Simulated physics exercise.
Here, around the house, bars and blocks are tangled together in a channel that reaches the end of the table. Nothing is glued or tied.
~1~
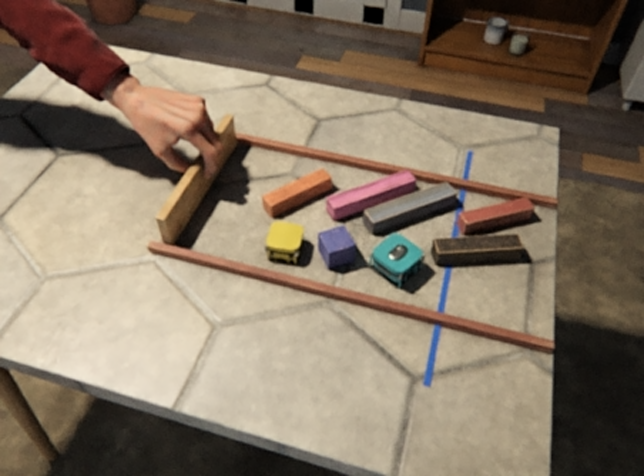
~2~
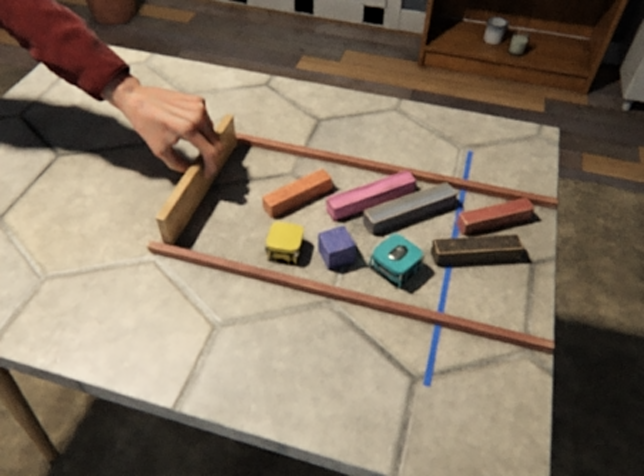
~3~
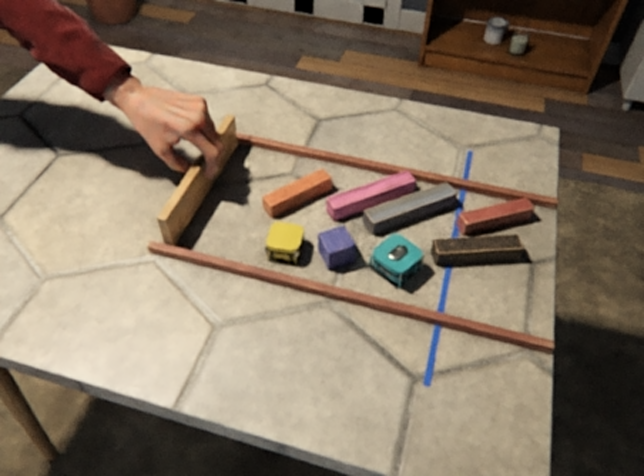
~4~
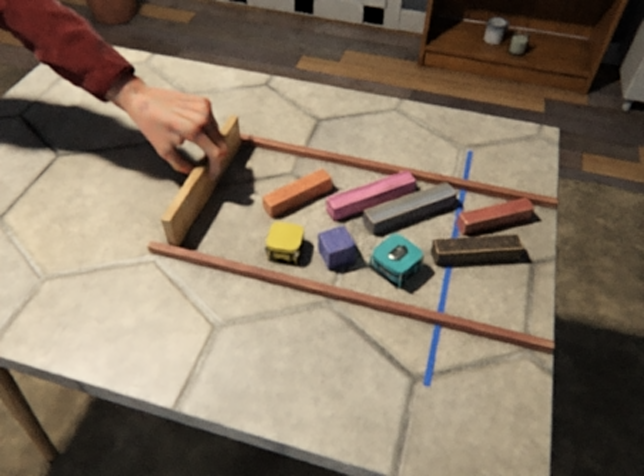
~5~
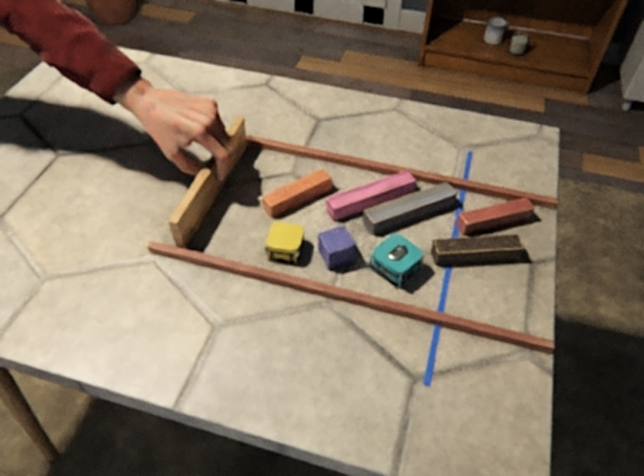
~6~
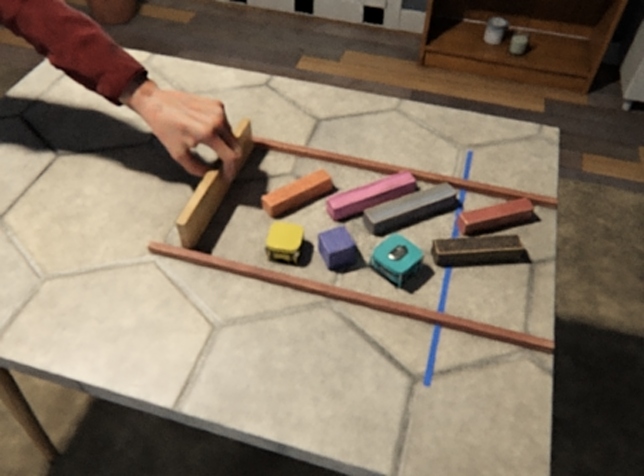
We see a hand in a red sleeve slide an upright wooden board slightly to the right between two rails on a tiled table, while the colourful bars and small blocks ahead of it, near a blue line, stay still.
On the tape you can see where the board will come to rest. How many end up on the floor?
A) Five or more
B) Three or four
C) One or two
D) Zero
(D) Zero.
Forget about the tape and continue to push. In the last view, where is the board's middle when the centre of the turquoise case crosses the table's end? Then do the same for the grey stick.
Estimated middle: (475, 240), and (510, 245) for the other.
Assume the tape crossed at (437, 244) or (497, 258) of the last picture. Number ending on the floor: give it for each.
You'd get 0 the first time and 3 the second.
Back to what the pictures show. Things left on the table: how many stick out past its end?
The count would be 2.
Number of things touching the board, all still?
Count: 2.
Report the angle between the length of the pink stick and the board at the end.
I'd say it's about 0° out of line.
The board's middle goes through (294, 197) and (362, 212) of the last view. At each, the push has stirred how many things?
By then 2, and later 7.
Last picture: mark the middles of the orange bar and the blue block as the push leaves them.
Close to (465, 229); the other close to (497, 291).
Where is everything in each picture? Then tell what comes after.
In the first picture, red bar (495, 216); black bar (476, 249); turquoise case (397, 260); board (201, 177); tape (452, 248).
In the second picture, black bar (476, 249); yellow case (285, 243).
In the third picture, turquoise case (396, 261); orange bar (298, 193).
In the fourth picture, red bar (495, 216); grey stick (410, 208).
In the fifth picture, black bar (476, 249); board (212, 179).
In the sixth picture, red bar (495, 216); black bar (476, 249); turquoise case (396, 261); board (219, 181); tape (452, 248).
A little later, none off yet; red bar at rest near (495, 216); black bar at rest near (476, 249); turquoise case at rest near (398, 262).
When it is over, the number that fall off is zero.
